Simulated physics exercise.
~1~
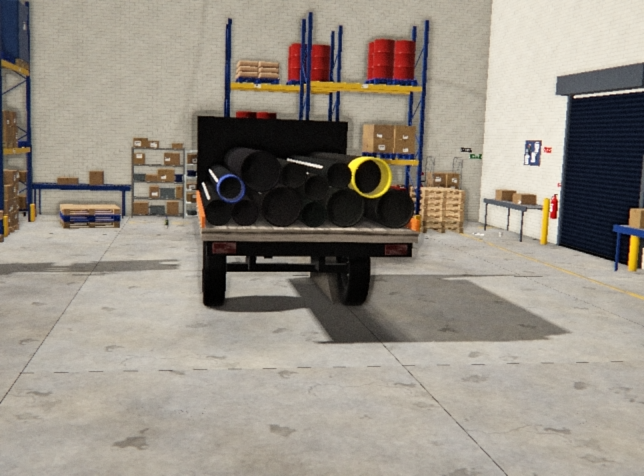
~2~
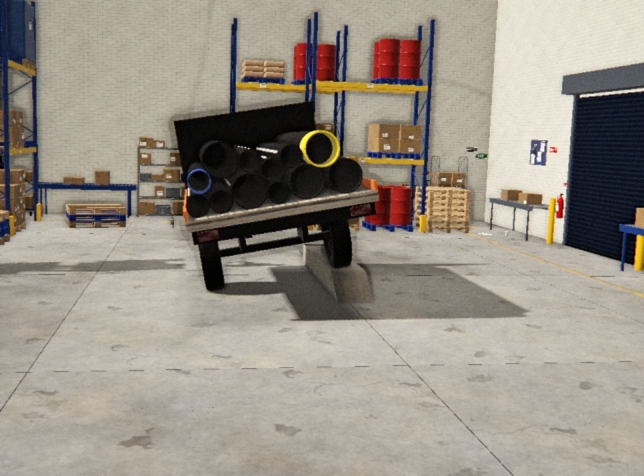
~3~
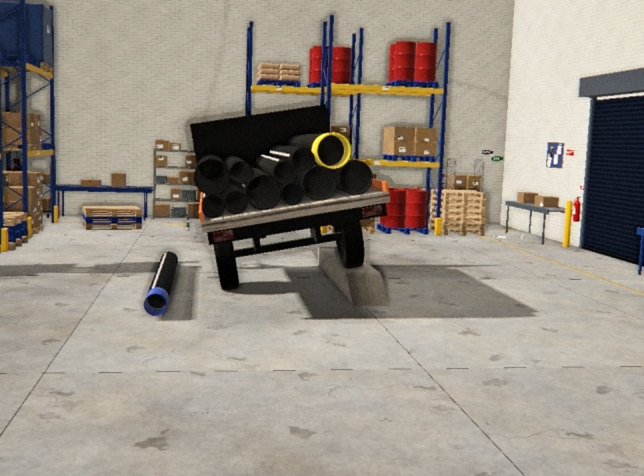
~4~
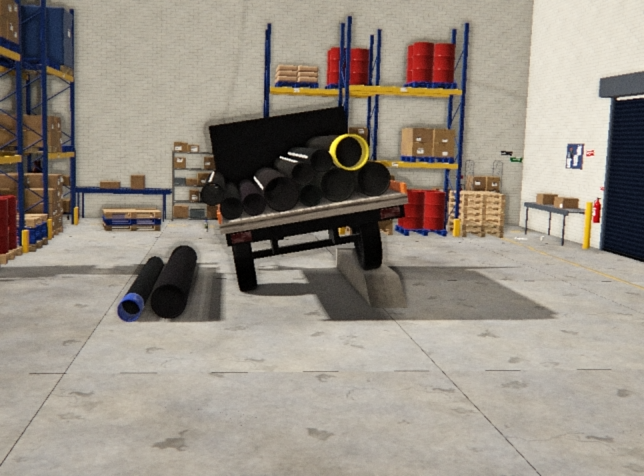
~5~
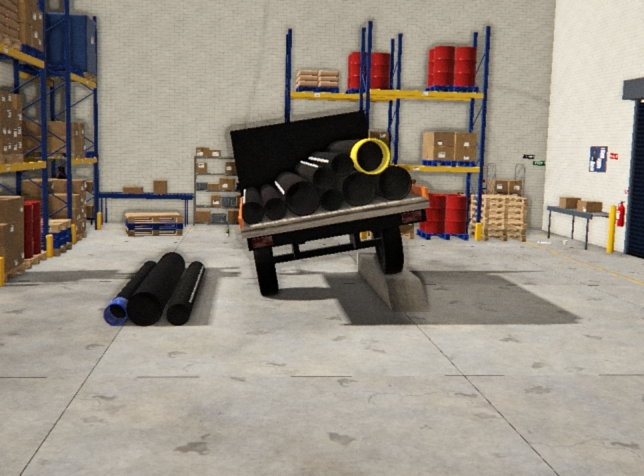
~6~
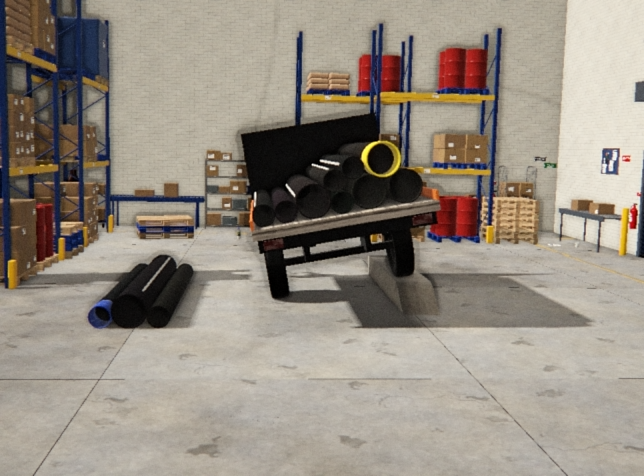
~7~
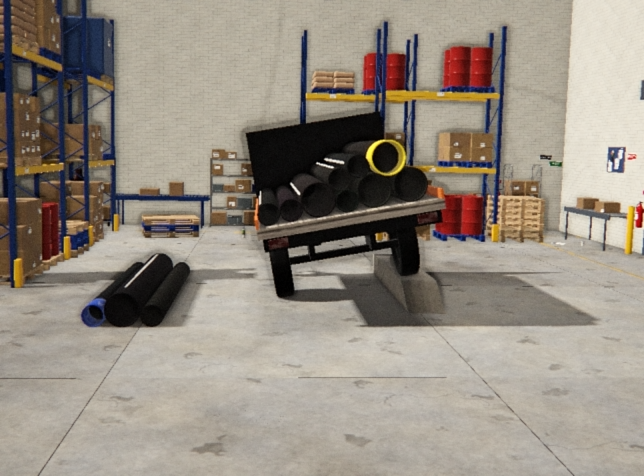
In this clip, a flat trailer stacked with loose dark pipes tilts left as its right wheel mounts a kerb in a warehouse. The blue-ended pipe drops off the left side, two black ones follow, and the yellow-ended pipe stays on the leaning deck.
